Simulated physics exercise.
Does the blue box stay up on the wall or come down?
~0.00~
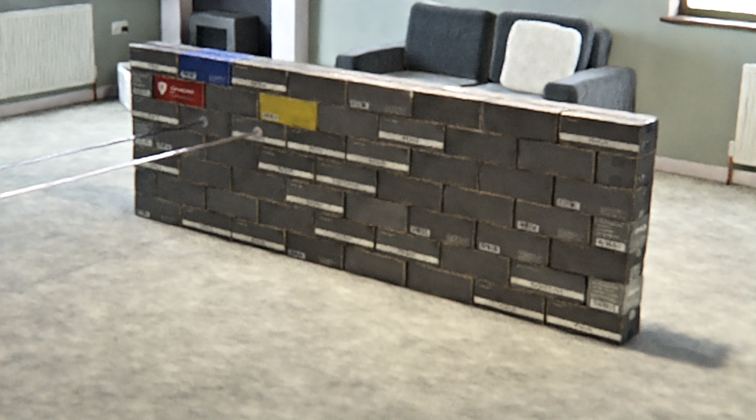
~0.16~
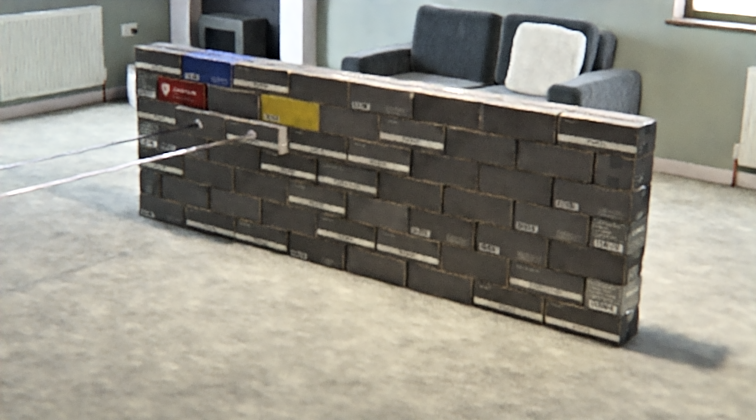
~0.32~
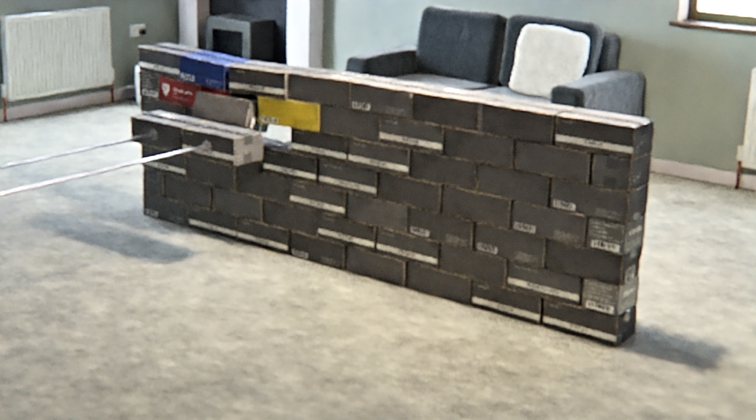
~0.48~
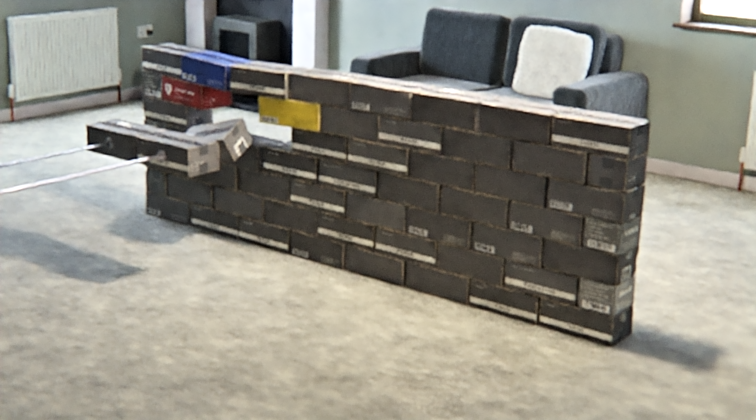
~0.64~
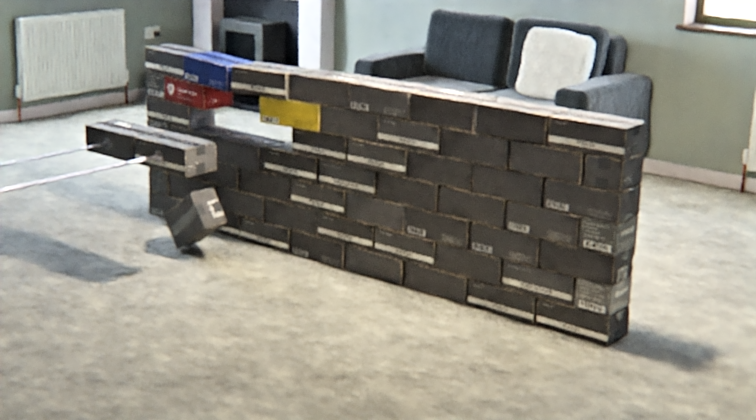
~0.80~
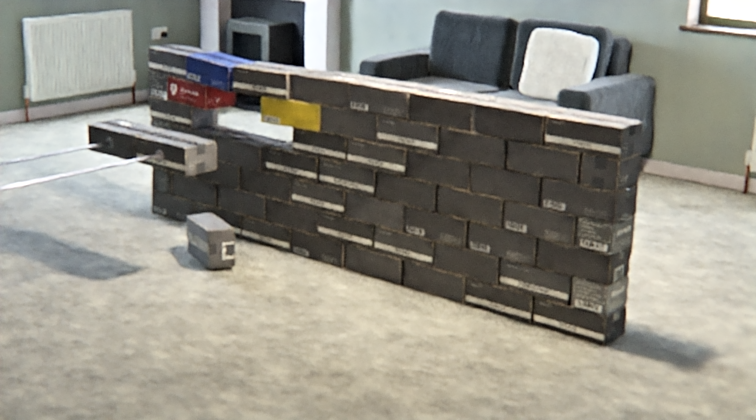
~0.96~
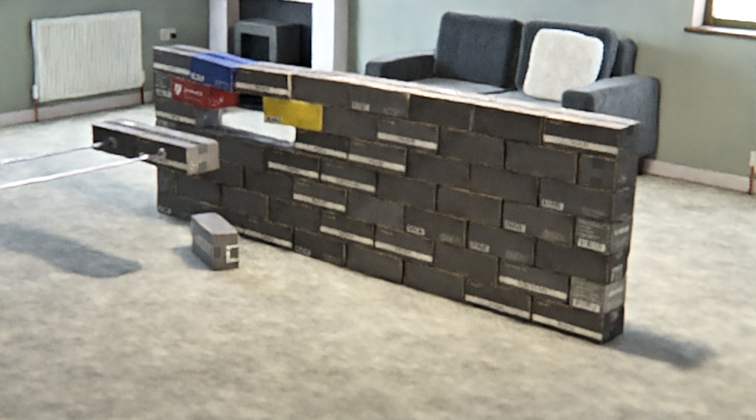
The blue box stays up, still resting on the top row at the left end of the wall.
